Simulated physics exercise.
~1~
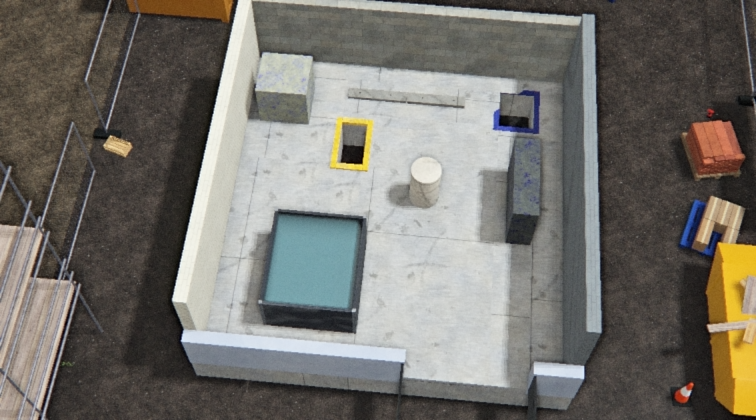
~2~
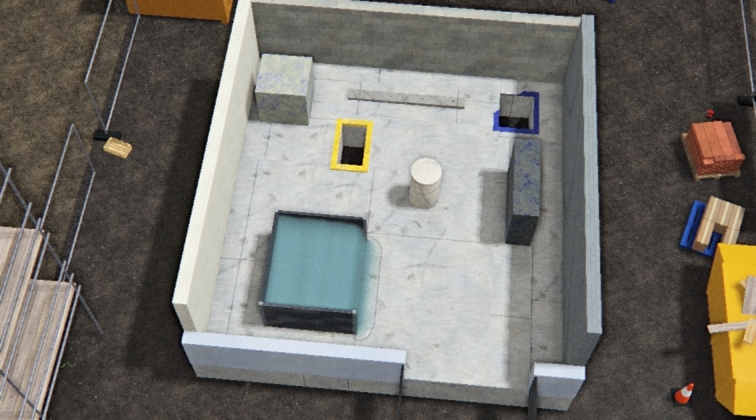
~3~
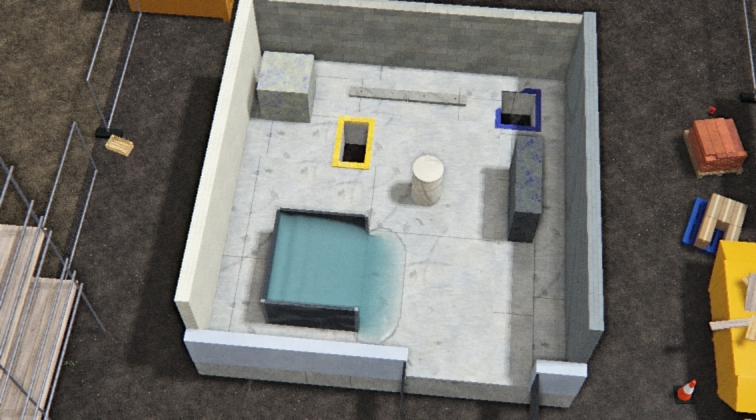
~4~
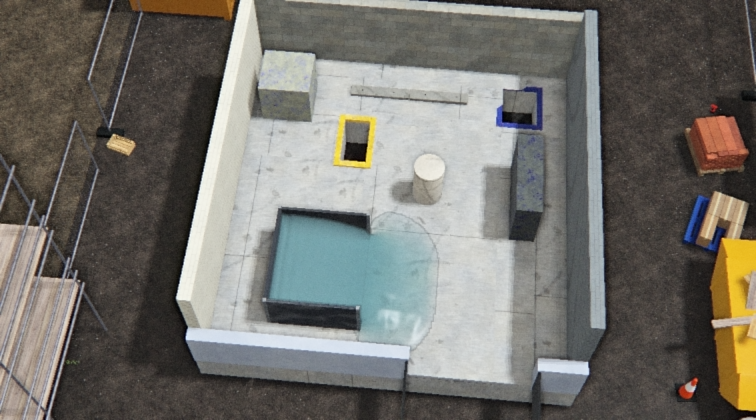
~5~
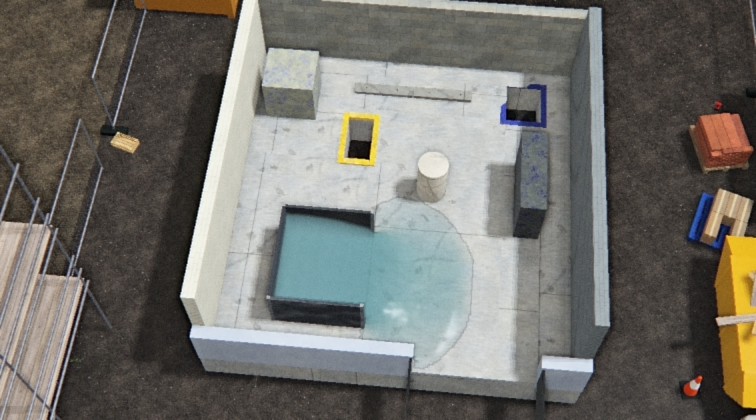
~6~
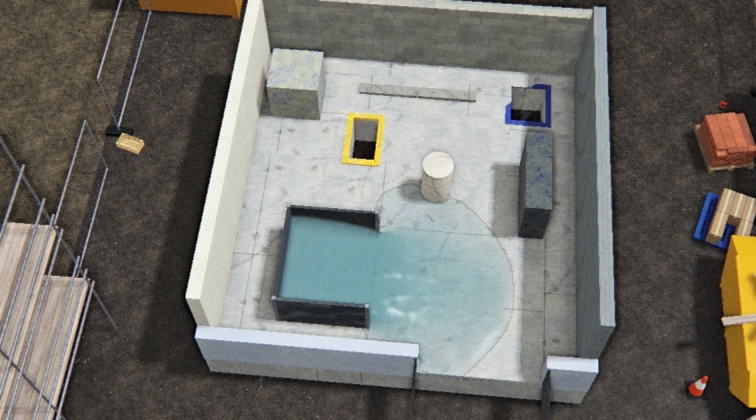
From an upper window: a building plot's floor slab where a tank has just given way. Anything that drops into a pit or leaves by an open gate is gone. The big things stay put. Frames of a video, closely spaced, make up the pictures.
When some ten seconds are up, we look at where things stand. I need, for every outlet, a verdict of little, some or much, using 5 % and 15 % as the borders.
Verdicts: Gate, much; blue pit, much; yellow pit, little.
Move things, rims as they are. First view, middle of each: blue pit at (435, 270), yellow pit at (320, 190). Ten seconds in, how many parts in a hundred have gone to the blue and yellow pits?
Per cent: Blue 45, yellow 0.
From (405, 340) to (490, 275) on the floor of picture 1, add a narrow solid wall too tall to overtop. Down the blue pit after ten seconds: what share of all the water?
Blue: 20 %.
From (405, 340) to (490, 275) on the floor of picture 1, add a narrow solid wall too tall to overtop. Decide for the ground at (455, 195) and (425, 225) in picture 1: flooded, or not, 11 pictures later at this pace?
Swamped, then swamped.
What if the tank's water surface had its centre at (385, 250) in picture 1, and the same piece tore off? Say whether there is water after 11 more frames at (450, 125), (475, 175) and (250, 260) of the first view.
Well, first one got wet, second one got wet, third one stays dry.
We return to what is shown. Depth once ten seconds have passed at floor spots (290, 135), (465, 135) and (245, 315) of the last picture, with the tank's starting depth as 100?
First 0, next 4, last 0 in a hundred.
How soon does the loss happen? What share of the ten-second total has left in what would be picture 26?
35 per cent.
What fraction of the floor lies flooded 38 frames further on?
Roughly 65 percent.
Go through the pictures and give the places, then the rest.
In the first picture, the water tank at (314, 261) is whole and still.
In the second picture, water pours out at (359, 280) and has run to (356, 337).
In the third picture, water pours out at (361, 278) and has run to (387, 233).
In the fourth picture, water pours out at (362, 277) and has run to (413, 226).
In the fifth picture, water pours out at (366, 275) and has run to (467, 255).
In the sixth picture, water pours out at (371, 276) and has run to (510, 297).
A moment on, water covers 35 % of the floor; the gate 2 %, the blue pit 0 %, the yellow pit 0 %.
Next, water covers 45 % of the floor; the gate 8 %, the blue pit 0 %, the yellow pit 0 %.
Then, water covers 55 % of the floor; the gate 17 %, the blue pit 3 %, the yellow pit 0 %.
Later, water covers 65 % of the floor; the gate 30 %, the blue pit 10 %, the yellow pit 0 %.
In the end, water covers 80 % of the floor; the gate 41 %, the blue pit 17 %, the yellow pit 0 %.
